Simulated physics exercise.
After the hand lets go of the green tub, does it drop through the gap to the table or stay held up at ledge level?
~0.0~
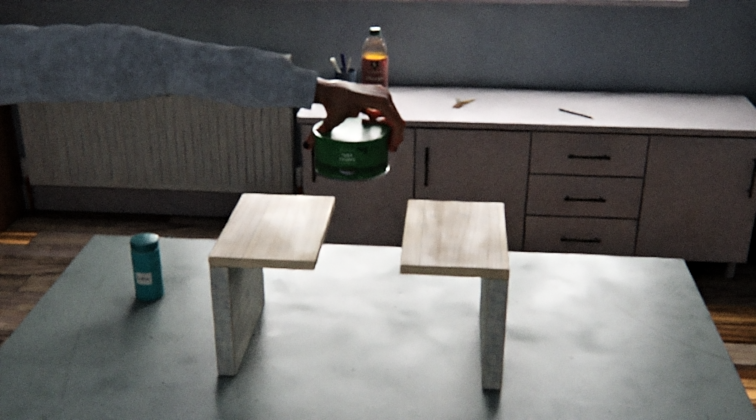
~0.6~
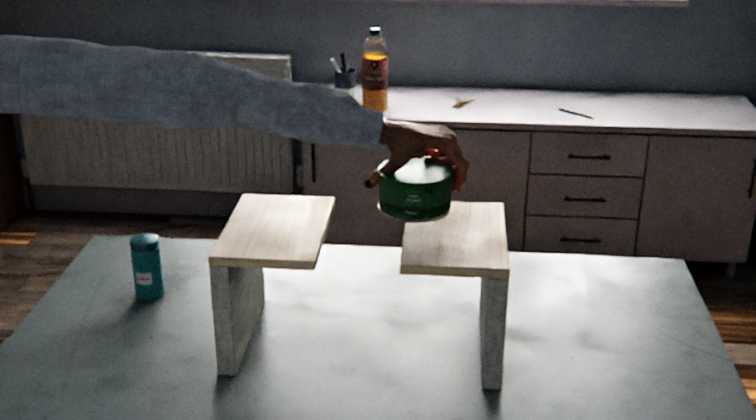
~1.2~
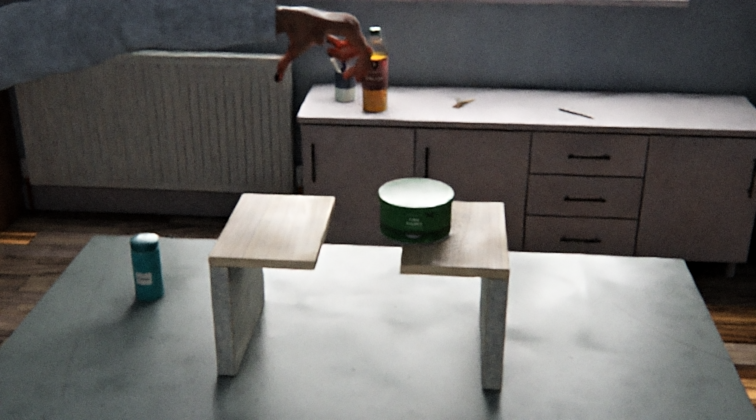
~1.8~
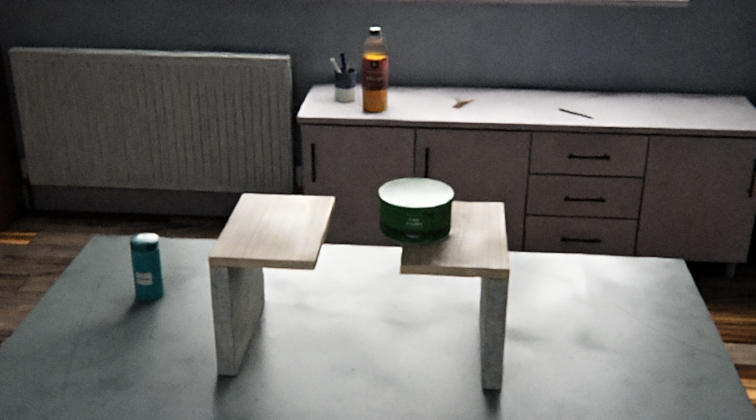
It stays held up at ledge level, resting at the right ledge and jutting over the gap.
